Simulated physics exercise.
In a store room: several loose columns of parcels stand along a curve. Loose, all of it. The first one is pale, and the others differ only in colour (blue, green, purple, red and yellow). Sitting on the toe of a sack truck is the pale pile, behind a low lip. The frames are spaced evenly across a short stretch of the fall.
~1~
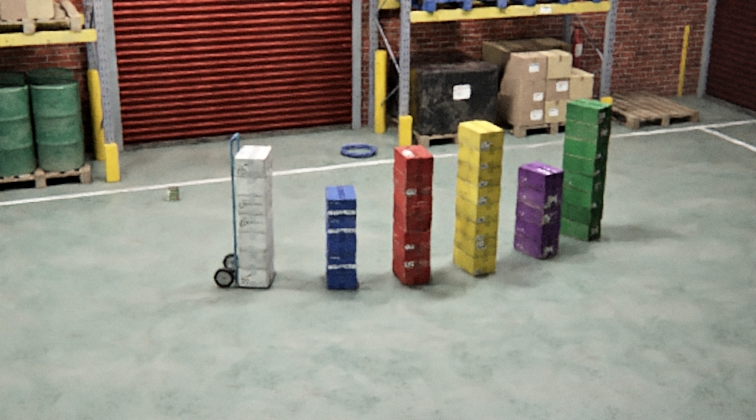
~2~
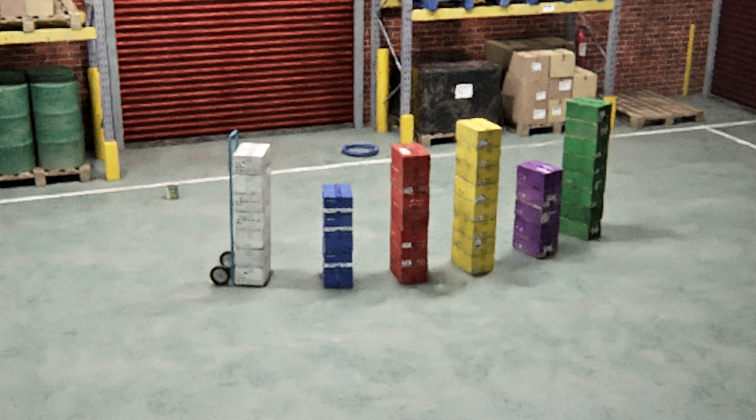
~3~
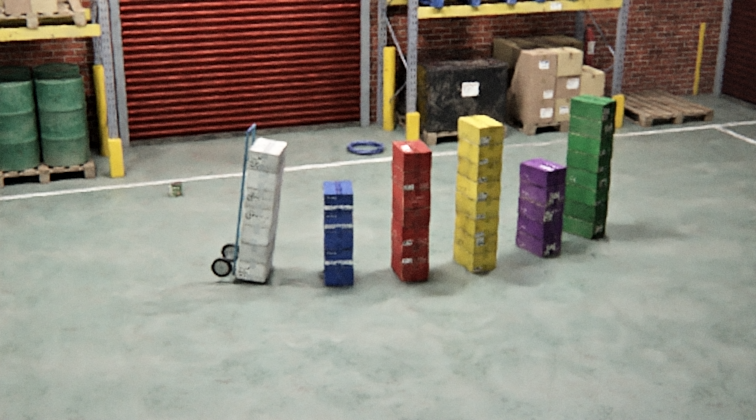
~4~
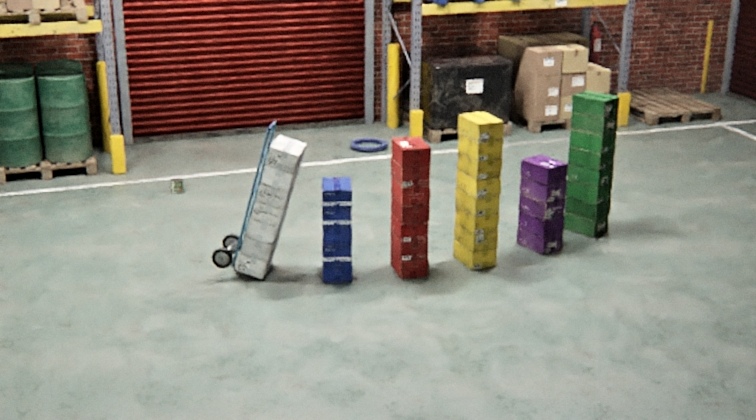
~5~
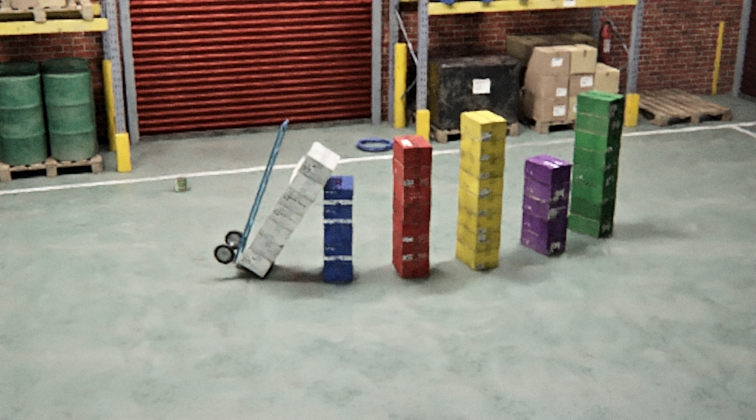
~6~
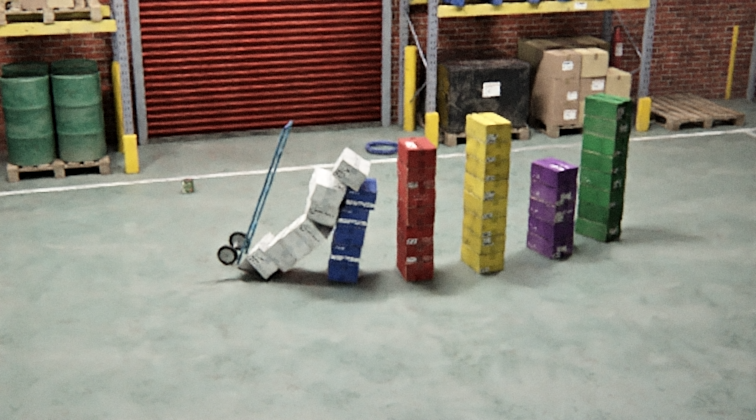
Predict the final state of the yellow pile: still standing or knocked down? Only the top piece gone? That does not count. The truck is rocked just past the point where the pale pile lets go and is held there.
I reckon it caves in.
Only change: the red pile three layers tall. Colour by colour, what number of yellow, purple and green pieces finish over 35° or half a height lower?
You'd end up with yellow at 0, purple at 0 and green at 0.
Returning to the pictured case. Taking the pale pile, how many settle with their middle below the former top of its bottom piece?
6, all in all.
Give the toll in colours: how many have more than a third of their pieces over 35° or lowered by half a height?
That gives 5 overall.
Shortly afterwards, 7 of the pale pile down; none of the 8 yellow parcels down (5 of 33 in all colours); top yellow parcel unmoved; top blue parcel tilted clearly, half its height lower.
Next, 7 of the pale pile down; 8 of the 8 yellow parcels down (20 of 33 in all colours); top yellow parcel tilted well over, about its own height lower; top blue parcel tilted steeply, some two heights lower.
Some moments later, 7 of the pale pile down; 8 of the 8 yellow parcels down (32 of 33 in all colours); top yellow parcel some seven heights lower; top red parcel on its side.
In the end, 7 of the pale pile down; 8 of the 8 yellow parcels down (32 of 33 in all colours); top yellow parcel some seven heights lower; top green parcel upside down. From the last view, middles, top yellow parcel near (661, 229), top green parcel near (696, 183).
